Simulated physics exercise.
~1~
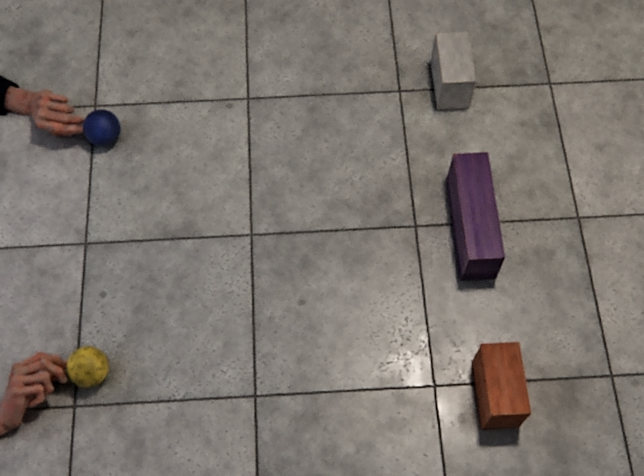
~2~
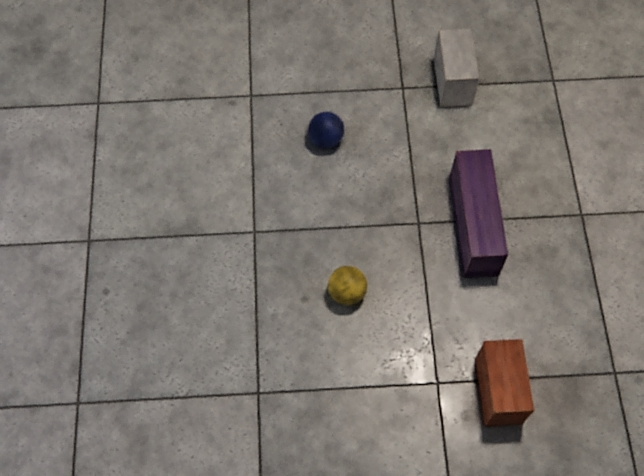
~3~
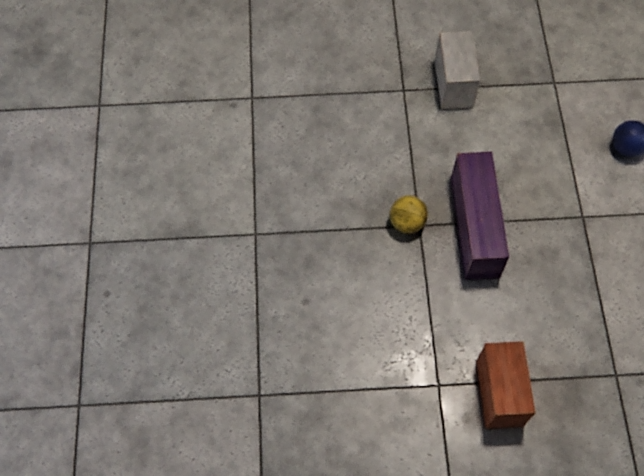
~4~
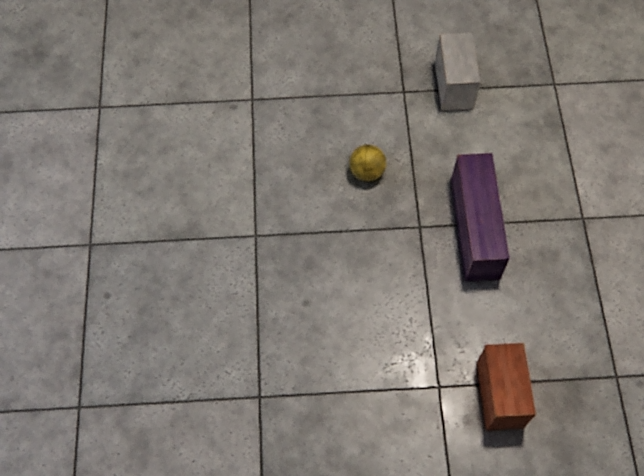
A blue ball and a yellow ball rolled right from two hands across a tiled floor toward three blocks; the blue one slipped between the white and purple blocks and out of sight, while the yellow one bounced back off the purple block.
